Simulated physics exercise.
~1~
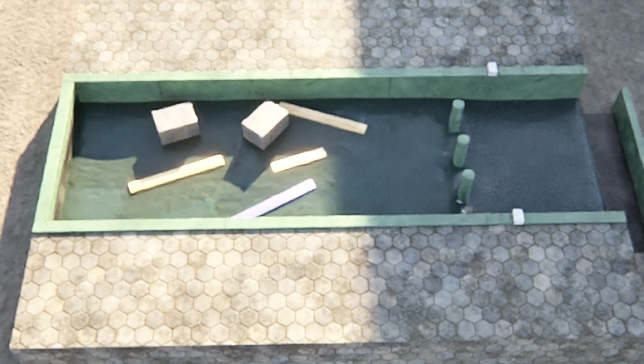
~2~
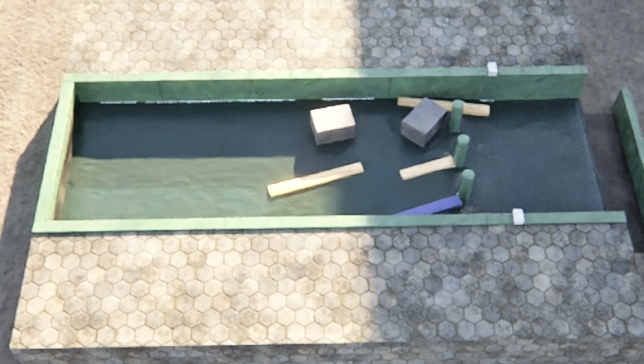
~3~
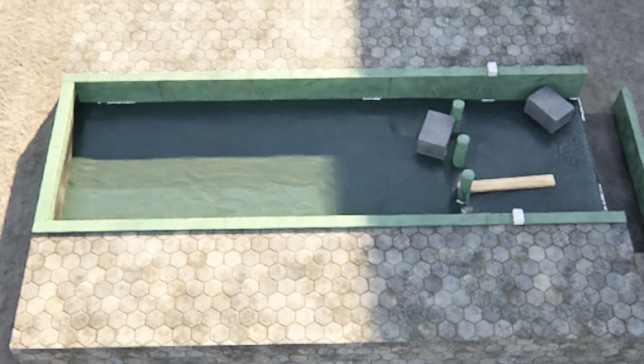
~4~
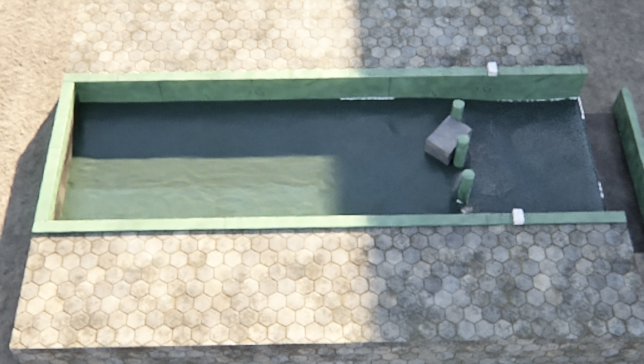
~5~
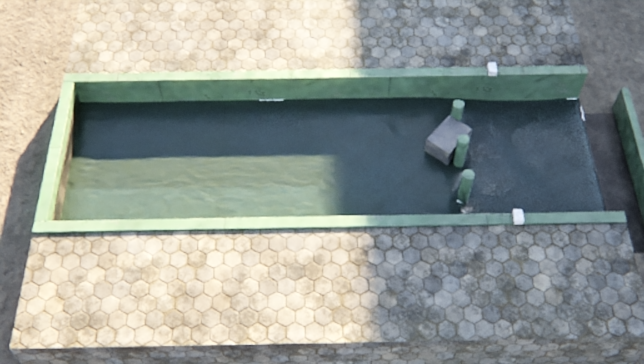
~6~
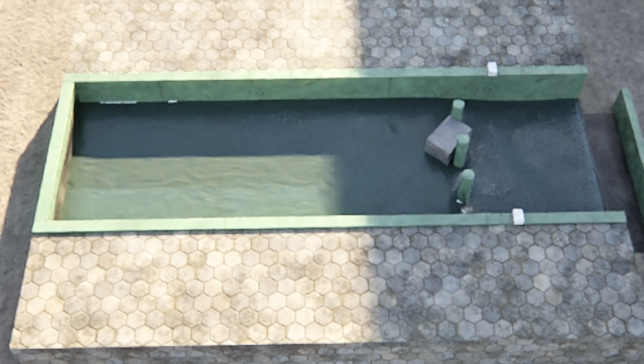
Wooden pieces and grey blocks drifting right down a green-walled water channel, most passing three posts, one block lodging against them.
